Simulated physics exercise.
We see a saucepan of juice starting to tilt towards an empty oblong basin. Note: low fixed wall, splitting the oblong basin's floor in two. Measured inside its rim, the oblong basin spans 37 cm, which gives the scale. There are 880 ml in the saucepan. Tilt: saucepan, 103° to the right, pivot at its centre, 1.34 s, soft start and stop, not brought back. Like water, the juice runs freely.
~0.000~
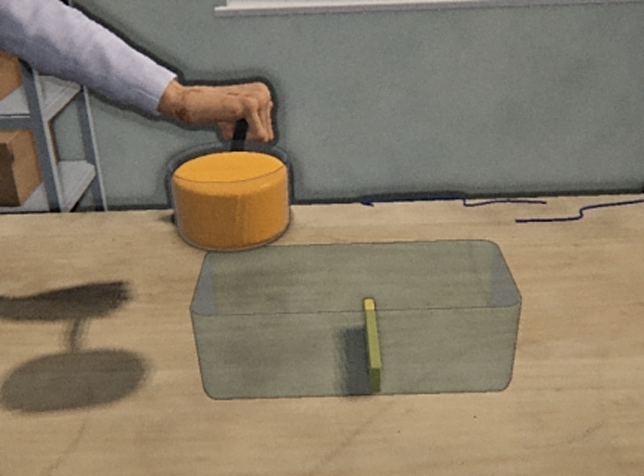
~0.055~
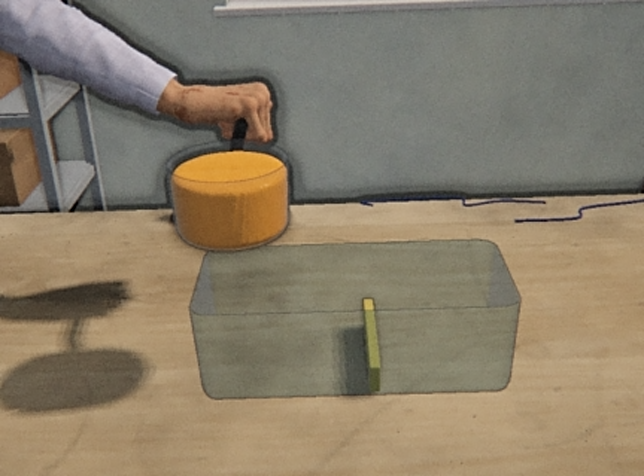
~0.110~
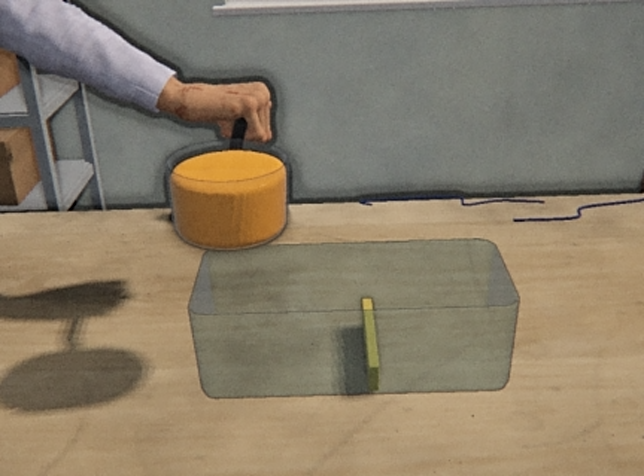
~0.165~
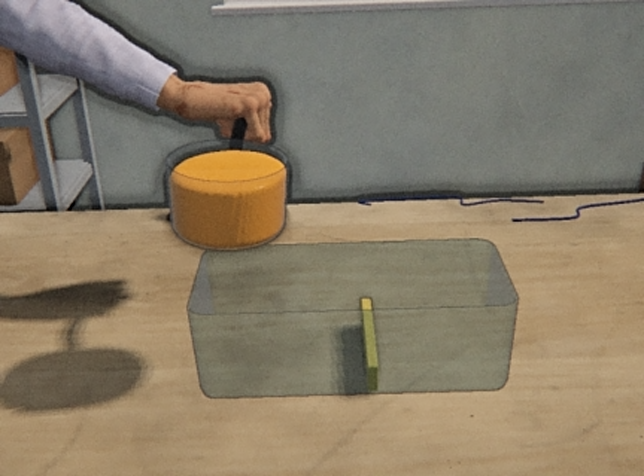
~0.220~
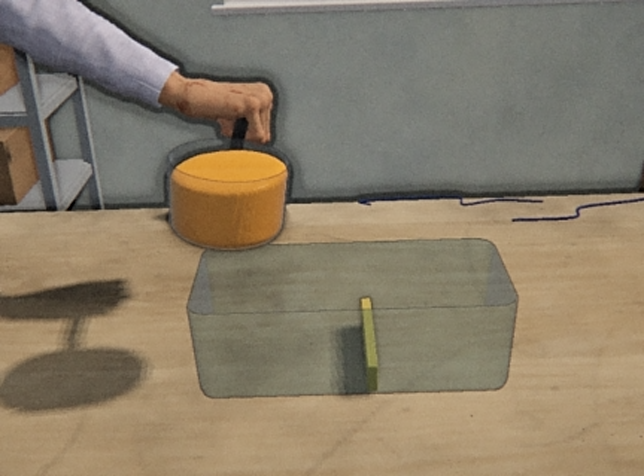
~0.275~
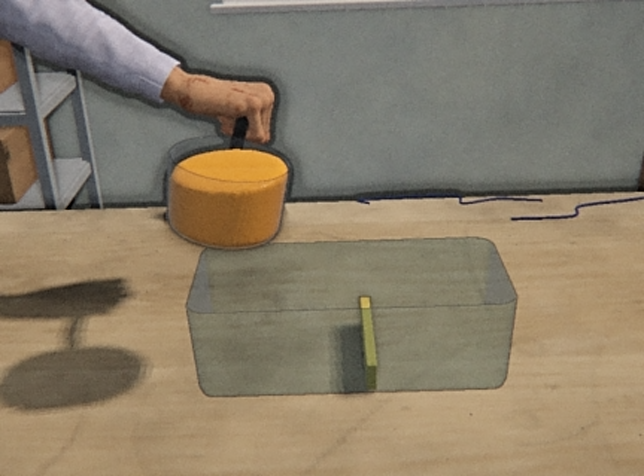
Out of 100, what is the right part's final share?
About 28 out of 100.
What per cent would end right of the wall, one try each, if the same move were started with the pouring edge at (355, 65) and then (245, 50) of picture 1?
Try 1: Approx. 90 %; try 2: Approx. 20 %.
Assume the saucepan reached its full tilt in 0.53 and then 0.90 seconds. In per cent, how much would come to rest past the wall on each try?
In turn about 15 and 20 per cent.
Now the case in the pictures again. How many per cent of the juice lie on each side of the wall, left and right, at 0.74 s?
Left roughly 10 per cent, right roughly 1.
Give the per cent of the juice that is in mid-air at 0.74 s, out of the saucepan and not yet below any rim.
Some 22 per cent, I reckon.
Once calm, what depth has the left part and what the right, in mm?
Final reading - left some 20 mm, right some 10 mm.
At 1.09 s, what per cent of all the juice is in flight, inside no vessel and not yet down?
Close to 8 per cent.
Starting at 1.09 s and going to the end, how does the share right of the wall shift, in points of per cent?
The right part's share grows by around 2 per cent.
After 0.74 s the tilt is 60° and 66 per cent is still to pour, 11 is left of the wall and 1 right of it.
After 1.09 s the tilt is 94° and 16 per cent is still to pour, 50 is left of the wall and 27 right of it.
After 1.45 s the tilt is 103° and 1 per cent is still to pour, 69 is left of the wall and 28 right of it.
After 1.84 s the tilt is 103° and 0 per cent is still to pour, 71 is left of the wall and 28 right of it.
In the end 71 per cent lies left of the wall, 28 right of it and 1 outside.
